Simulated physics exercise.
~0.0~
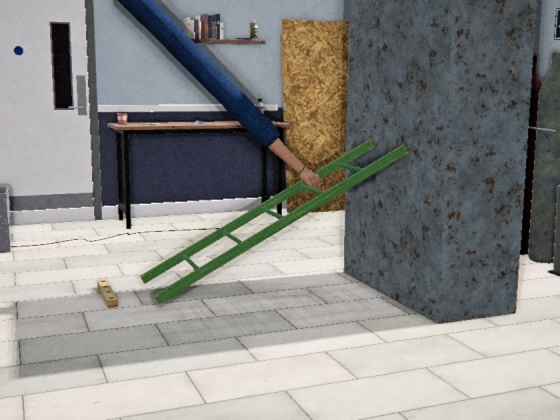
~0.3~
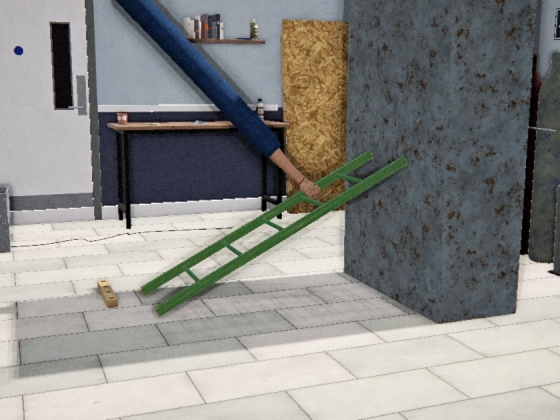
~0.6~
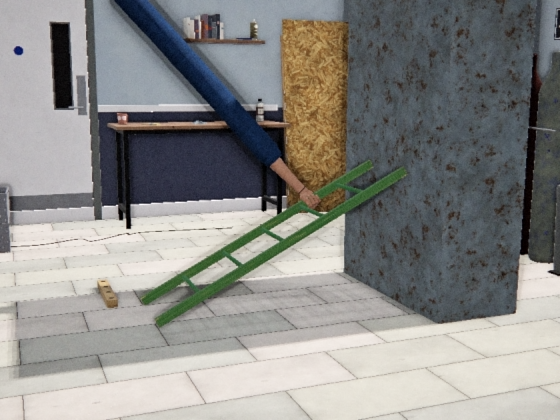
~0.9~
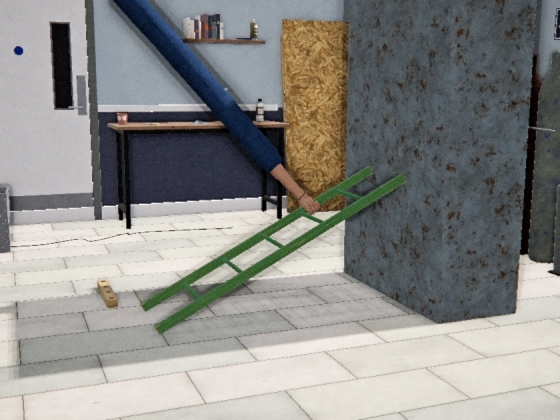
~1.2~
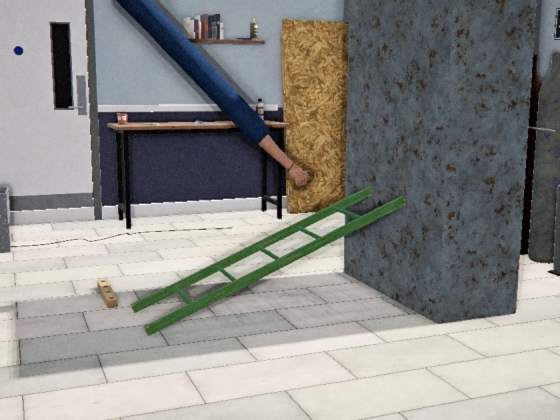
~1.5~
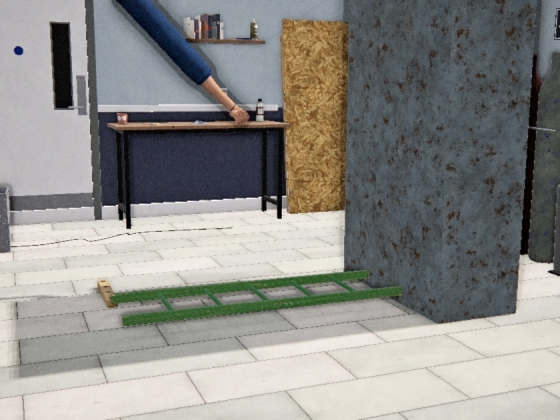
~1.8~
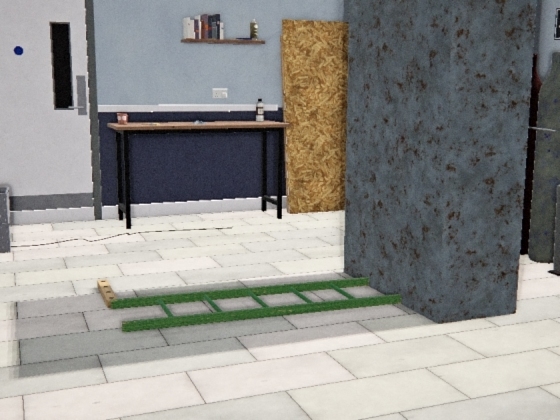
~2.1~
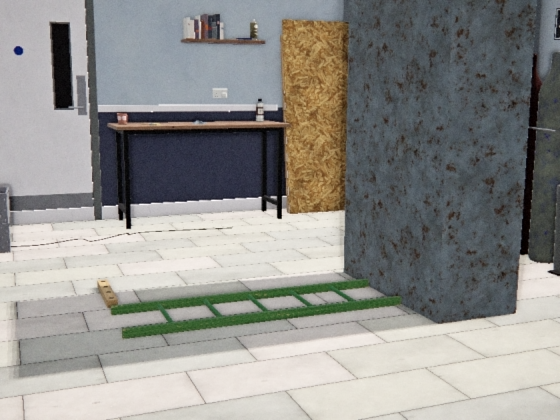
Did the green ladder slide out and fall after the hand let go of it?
Yes, its feet slid out to the left and its top came down the side of the cupboard, leaving the ladder lying flat on the floor.
